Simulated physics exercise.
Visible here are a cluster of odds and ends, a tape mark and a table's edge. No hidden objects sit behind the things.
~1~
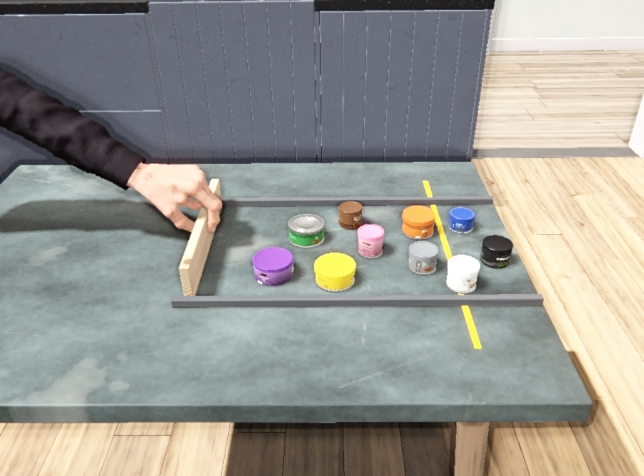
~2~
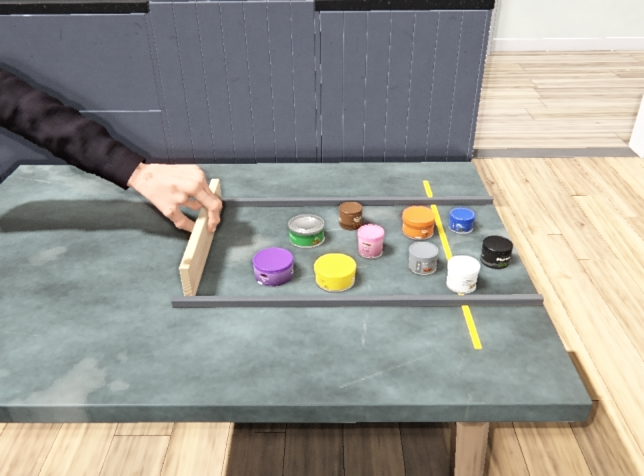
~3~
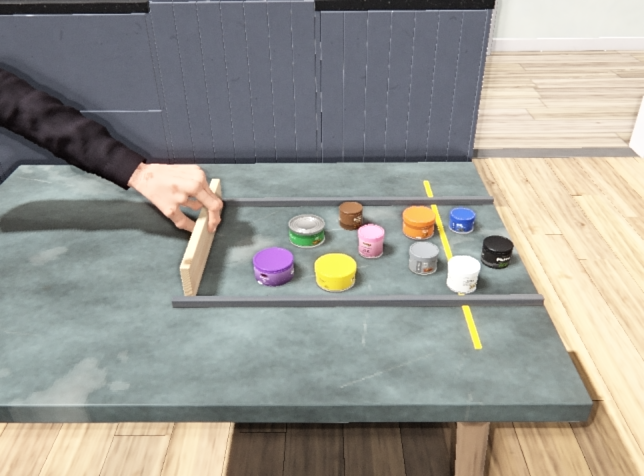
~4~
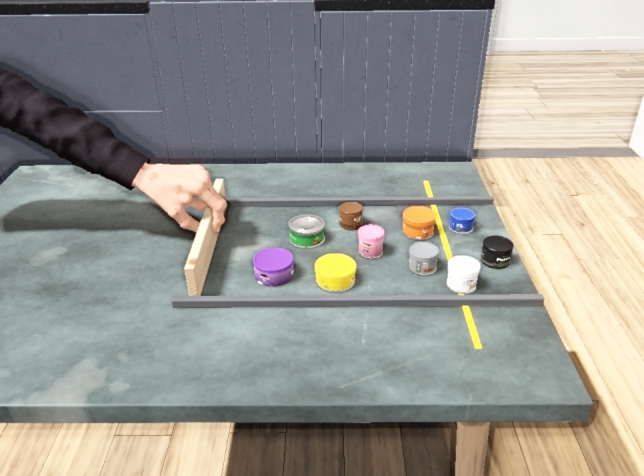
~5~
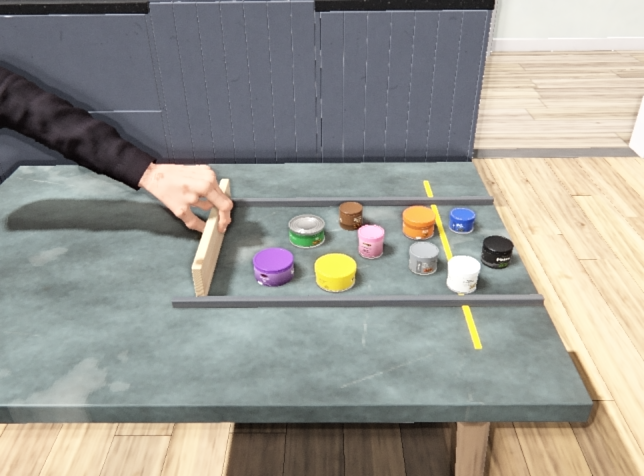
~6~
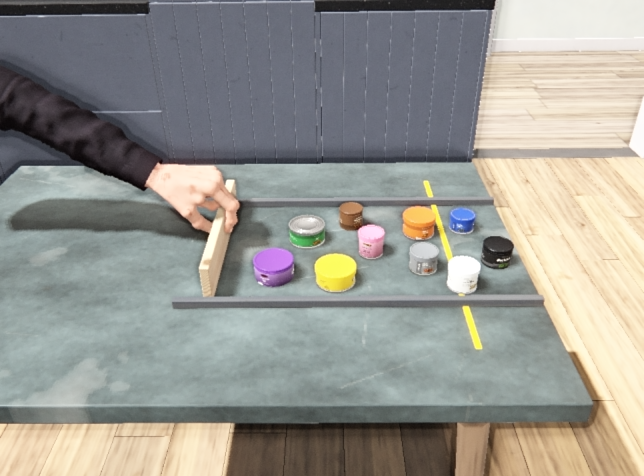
At first, a hand holds an upright wooden board still at the left end of a track on a table, with small colourful tubs and tins spread to its right around a yellow tape line. Then the hand slides the board slightly rightward, while the containers stay in place, untouched.
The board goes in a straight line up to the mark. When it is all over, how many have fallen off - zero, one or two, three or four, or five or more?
In the end, one or two have fallen off.
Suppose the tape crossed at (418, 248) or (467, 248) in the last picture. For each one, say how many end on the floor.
Taking the two tries in order, the numbers are 0 and 3.
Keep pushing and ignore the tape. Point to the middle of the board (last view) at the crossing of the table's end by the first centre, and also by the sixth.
First at (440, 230), next at (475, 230).
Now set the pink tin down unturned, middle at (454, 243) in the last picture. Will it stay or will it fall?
From that start the object is safe.
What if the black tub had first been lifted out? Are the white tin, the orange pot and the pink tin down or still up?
White tin: Over the edge; orange pot: Still there; pink tin: Still there.
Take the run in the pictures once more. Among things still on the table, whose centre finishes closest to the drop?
I reckon it's the black tub.
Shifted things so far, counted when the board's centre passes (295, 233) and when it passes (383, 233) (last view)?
The counts are 3 and 8.
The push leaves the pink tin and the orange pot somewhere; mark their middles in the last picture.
The pink tin settles near (462, 244); as for the orange pot, near (483, 217).
Soon after, none off yet; black tub at rest near (497, 253); blue tin at rest near (462, 222); white tin at rest near (463, 276).
Then, none off yet; black tub at rest near (497, 253); blue tin moved about its own width near (478, 219); white tin moved about its own width near (507, 279).
By the end, the number that fall off is one or two; fallen, white tin and blue tin.
